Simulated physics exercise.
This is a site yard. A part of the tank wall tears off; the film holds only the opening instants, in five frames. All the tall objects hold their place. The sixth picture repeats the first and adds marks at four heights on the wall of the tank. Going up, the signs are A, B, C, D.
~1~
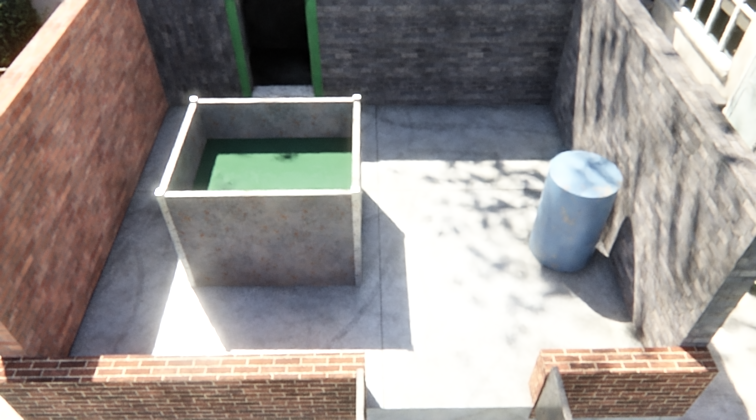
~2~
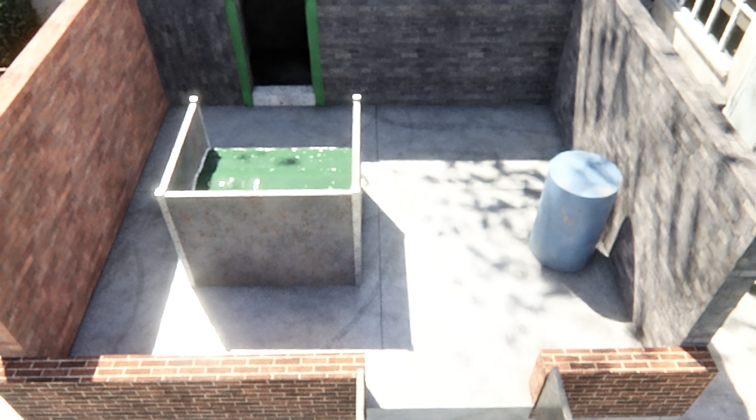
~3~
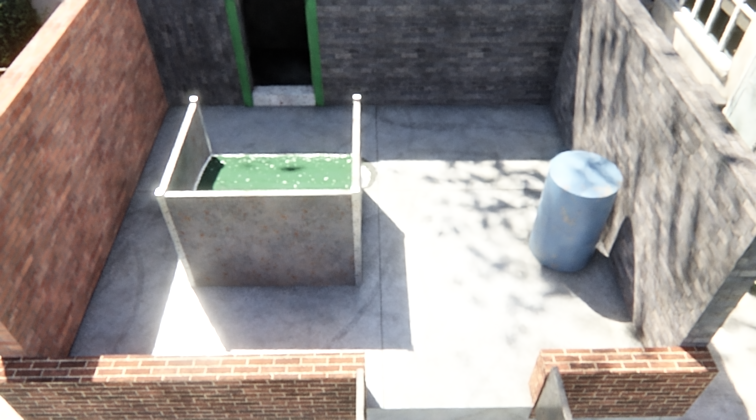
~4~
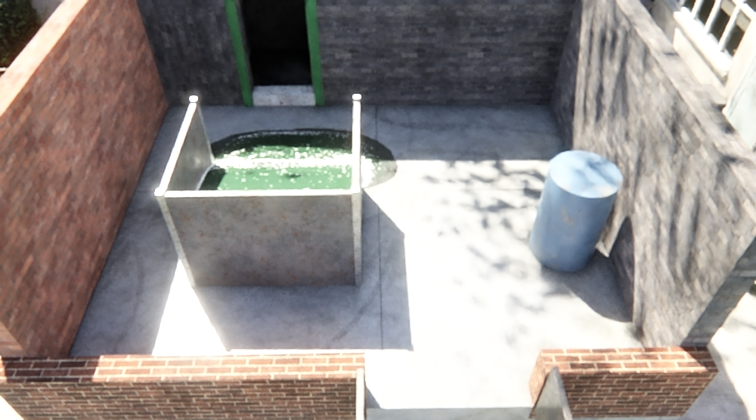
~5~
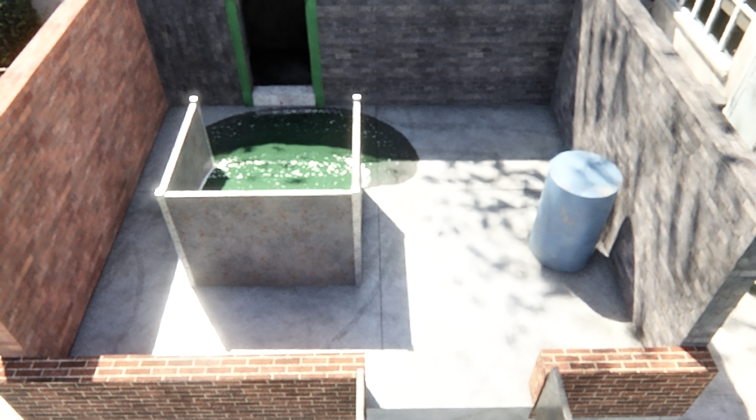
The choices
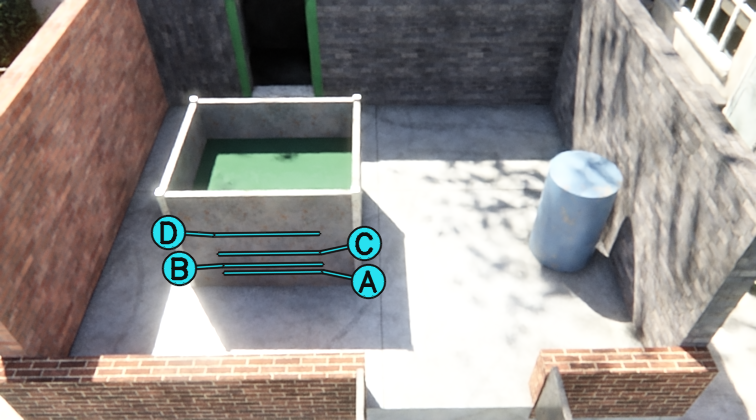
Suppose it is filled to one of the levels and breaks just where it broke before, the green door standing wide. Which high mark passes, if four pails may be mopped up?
That is line B.
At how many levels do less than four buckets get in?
Two.
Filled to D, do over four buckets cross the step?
Yes, that goes wrong.
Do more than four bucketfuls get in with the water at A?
No.
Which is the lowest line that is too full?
That would be C.
On the marked copy, A at (273, 272); B at (272, 264); C at (270, 253); D at (266, 234); from the bottom up A, B, C, D.
With A, nothing gets over.
With B, a bucket or two gets in.
With C, about 9 bucketfuls get in.
With D, dozens of bucketfuls pour in.
